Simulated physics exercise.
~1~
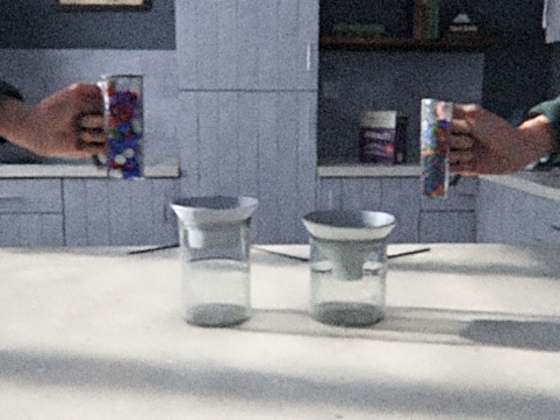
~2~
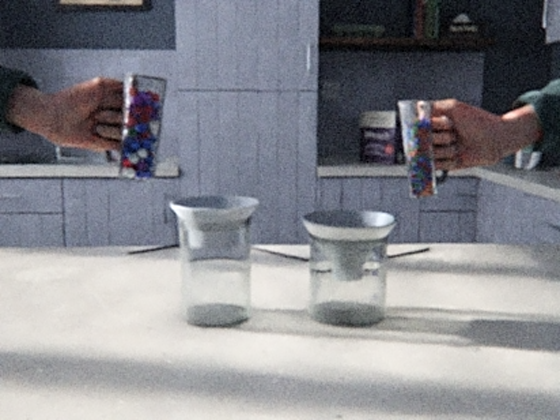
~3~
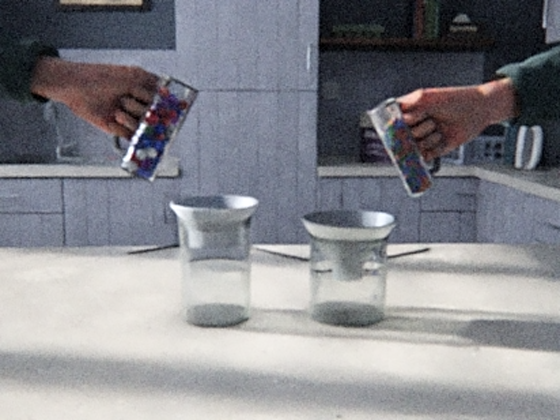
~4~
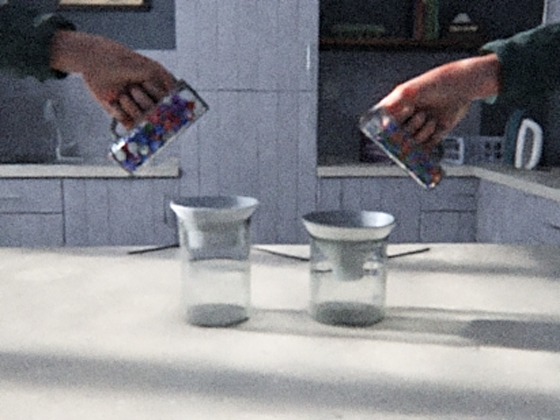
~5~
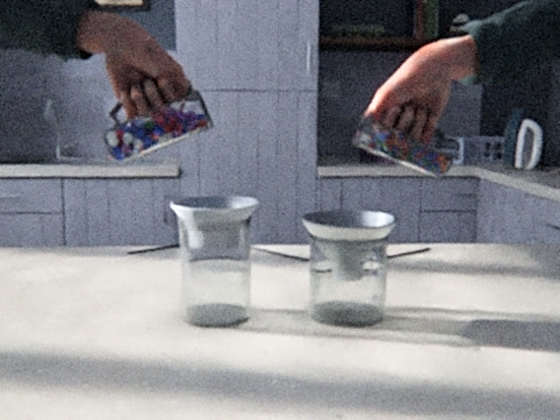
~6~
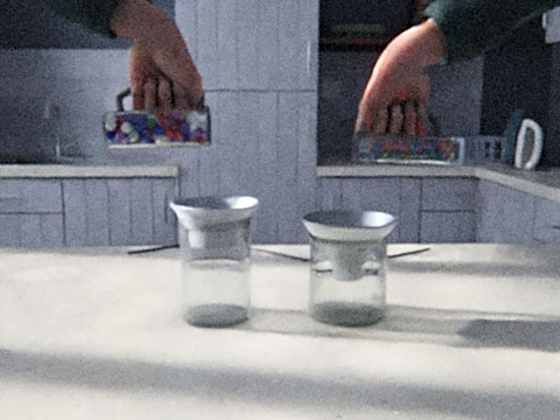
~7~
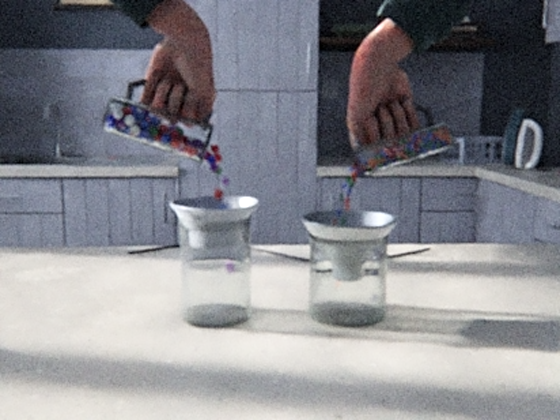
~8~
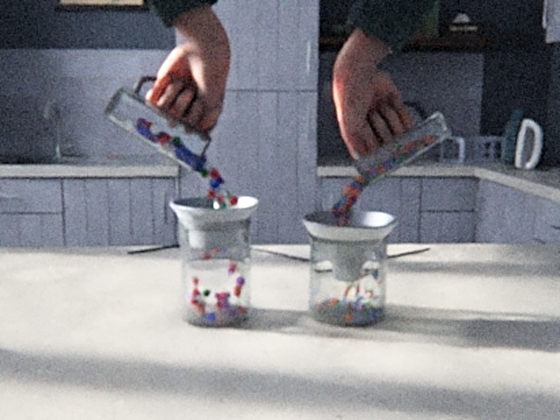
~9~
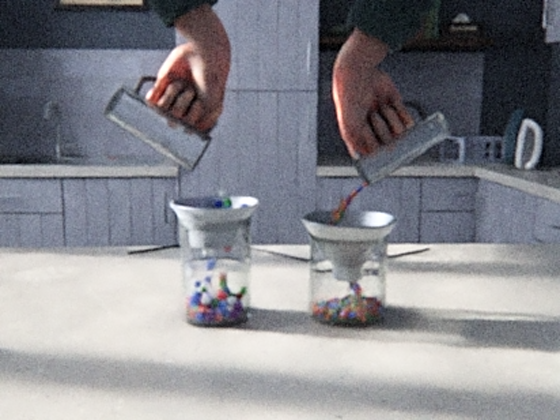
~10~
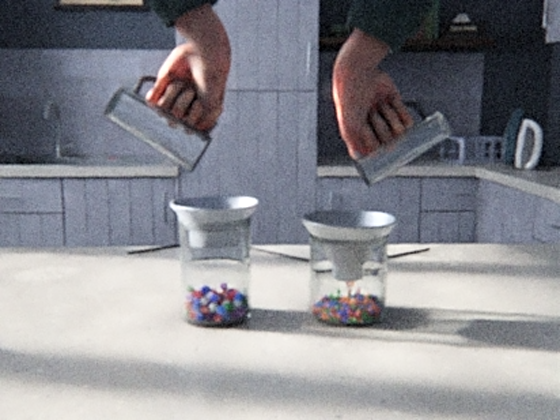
On a sunlit kitchen counter, two hands tipped clear cups of small colorful beads over a pair of glass jars with funnels, and the beads streamed through until both cups were empty and all of them lay at the bottom of the jars.
